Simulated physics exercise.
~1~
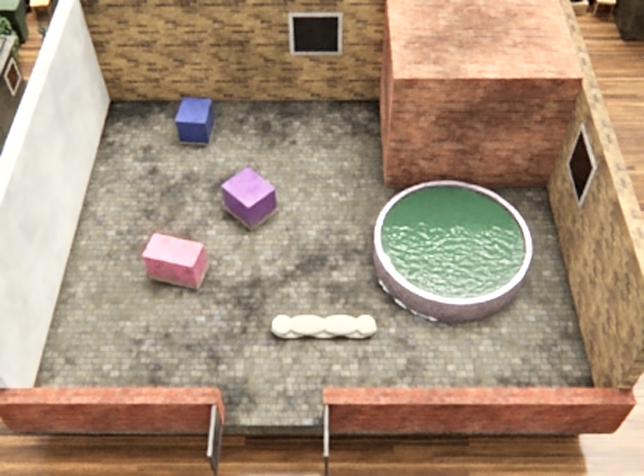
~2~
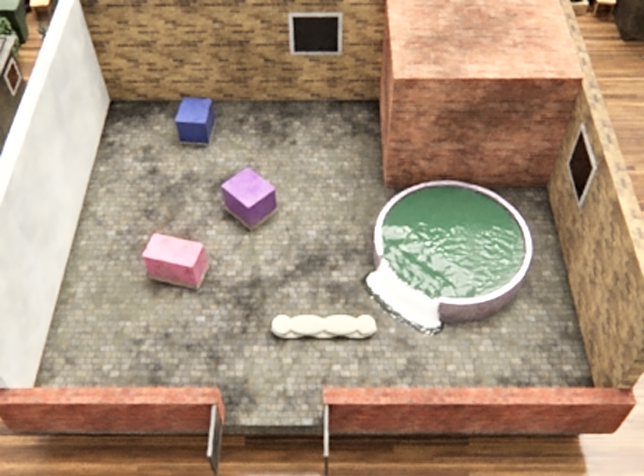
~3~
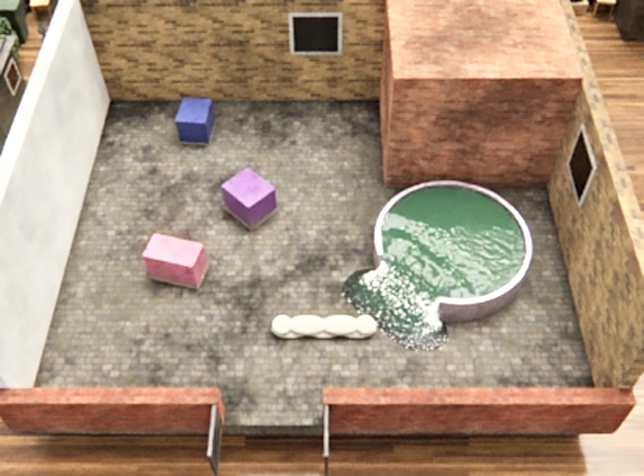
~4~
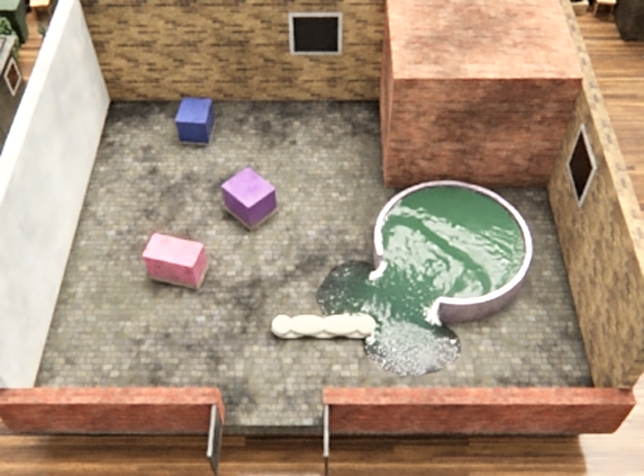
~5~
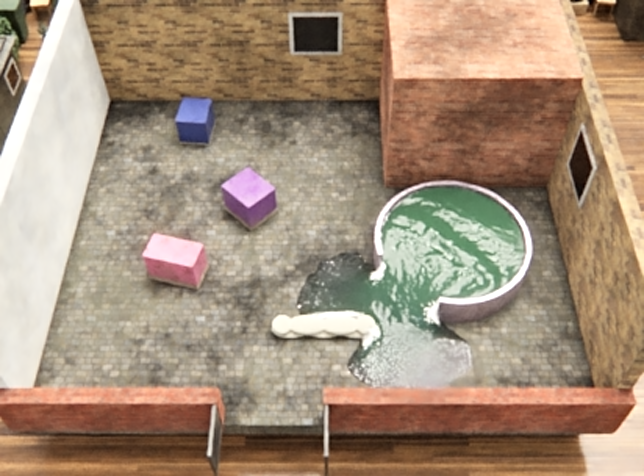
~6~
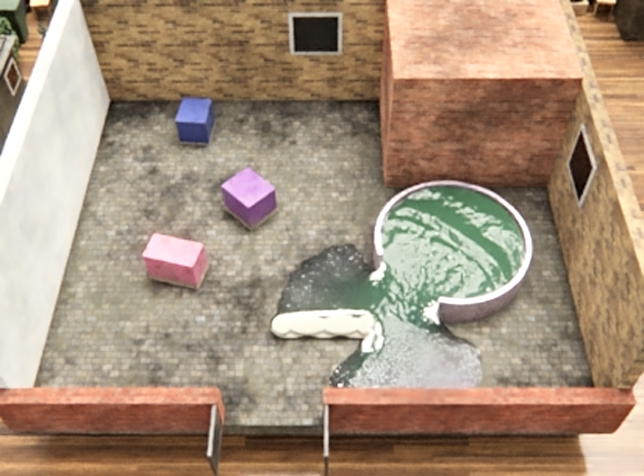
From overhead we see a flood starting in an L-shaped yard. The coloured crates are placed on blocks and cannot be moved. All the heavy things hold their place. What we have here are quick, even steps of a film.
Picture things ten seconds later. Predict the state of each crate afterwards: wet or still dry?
Afterwards, the pink crate is wet; the purple crate is still dry; the blue crate is wet.
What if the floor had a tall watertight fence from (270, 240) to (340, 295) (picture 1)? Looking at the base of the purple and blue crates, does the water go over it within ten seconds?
Purple: Not reached; blue: Reached.
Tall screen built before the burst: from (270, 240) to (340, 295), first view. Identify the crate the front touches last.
It's the blue crate.
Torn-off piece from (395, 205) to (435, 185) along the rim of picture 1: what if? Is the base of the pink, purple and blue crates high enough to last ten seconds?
Pink stays dry; purple gets wet; blue is wetted.
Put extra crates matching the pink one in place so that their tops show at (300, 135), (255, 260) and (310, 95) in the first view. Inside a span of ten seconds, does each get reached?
Listed order: Unflooded / flooded / unflooded.
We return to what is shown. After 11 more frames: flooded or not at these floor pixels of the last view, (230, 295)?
Lab note: Spot reads soaked.
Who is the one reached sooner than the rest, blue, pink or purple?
First to get wet: The one in pink.
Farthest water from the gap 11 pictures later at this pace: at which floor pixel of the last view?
I'd say at around (94, 282).
A moment on, water covers 15 % of the floor; the pink crate water round its plinth, the purple crate not reached, the blue crate not reached.
Next, water covers 30 % of the floor; the pink crate water round its plinth, the purple crate not reached, the blue crate not reached.
Then, water covers 50 % of the floor; the pink crate water round its plinth, the purple crate water round its plinth, the blue crate not reached.
Later, water covers 65 % of the floor; the pink crate water round its plinth, the purple crate water round its plinth, the blue crate water round its plinth.
In the end, water covers 85 % of the floor; the pink crate was topped, the purple crate stayed above the water, the blue crate was topped.
